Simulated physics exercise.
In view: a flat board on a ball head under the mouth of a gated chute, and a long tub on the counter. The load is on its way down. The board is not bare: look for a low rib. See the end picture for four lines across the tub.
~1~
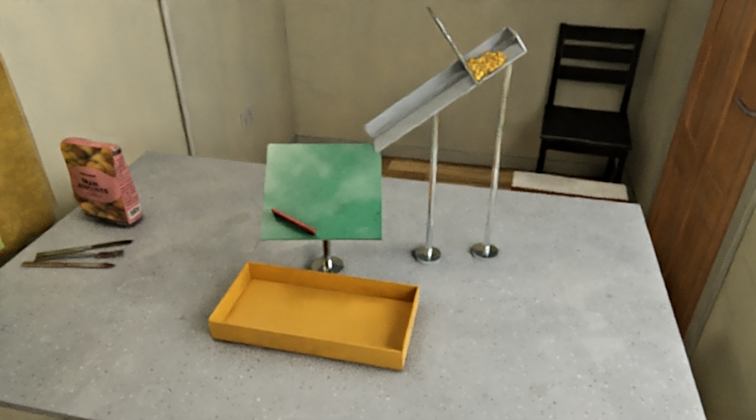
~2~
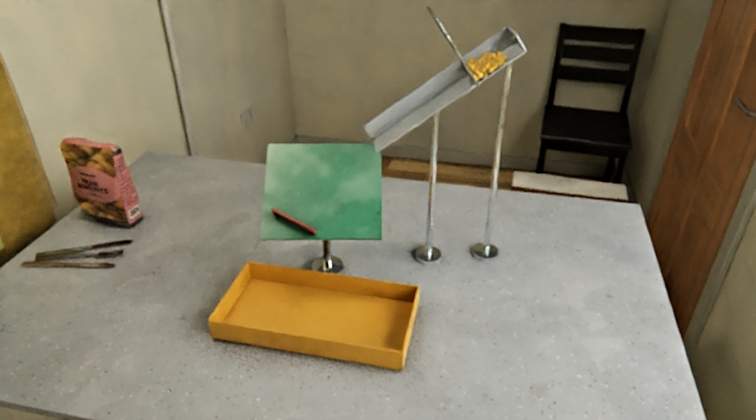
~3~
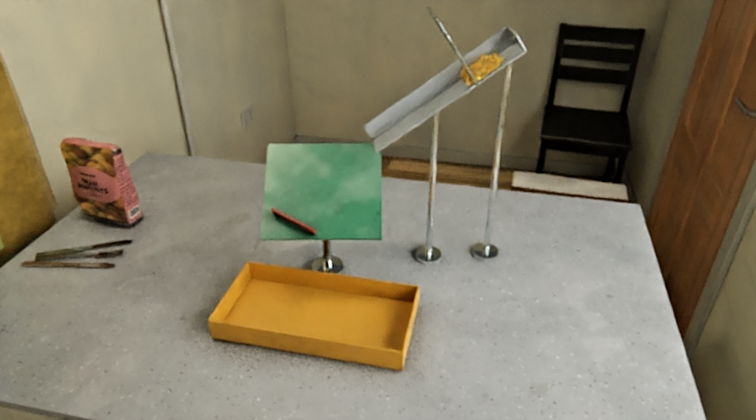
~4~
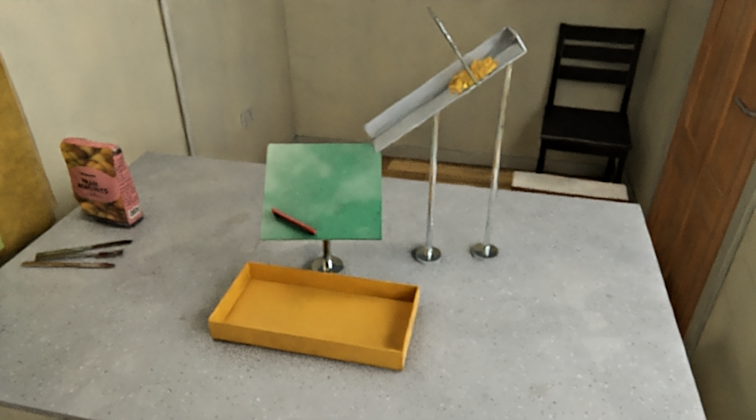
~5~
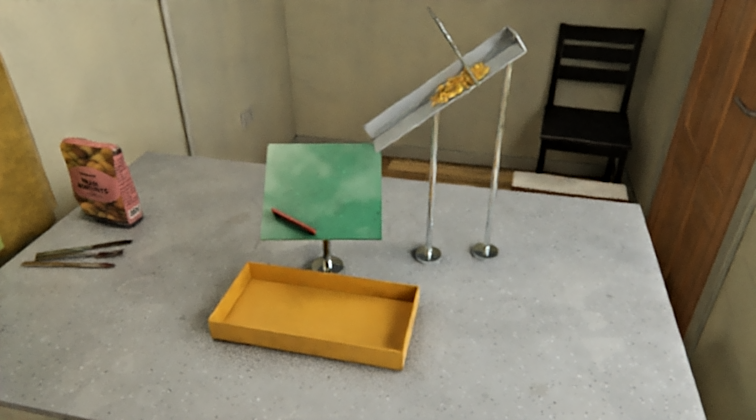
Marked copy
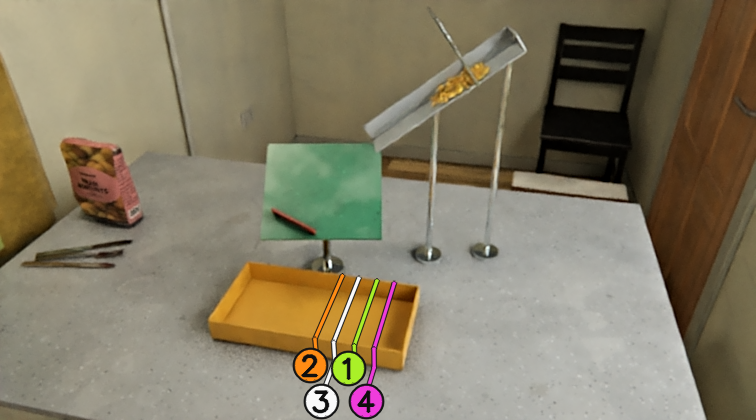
Grey chute on metal stands with yellow puffed corn balls sliding slowly down it, above a tilted green board and empty orange tub.
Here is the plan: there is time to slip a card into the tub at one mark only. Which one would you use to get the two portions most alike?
2 beats the others.
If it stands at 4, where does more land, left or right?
More lands on the left.
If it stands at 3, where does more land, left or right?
Left.
On the marked copy, line 1 crosses the front rim at (354, 344); line 2 crosses the front rim at (315, 338); line 3 crosses the front rim at (333, 341); line 4 crosses the front rim at (374, 347).
With 1, of what is caught, the whole lot on the left of the divider, none at all on the right.
With 2, of what is caught, close to two thirds on the left of the divider, close to a third on the right.
With 3, of what is caught, all but a few on the left of the divider, only a few on the right.
With 4, of what is caught, the whole lot on the left of the divider, none at all on the right.
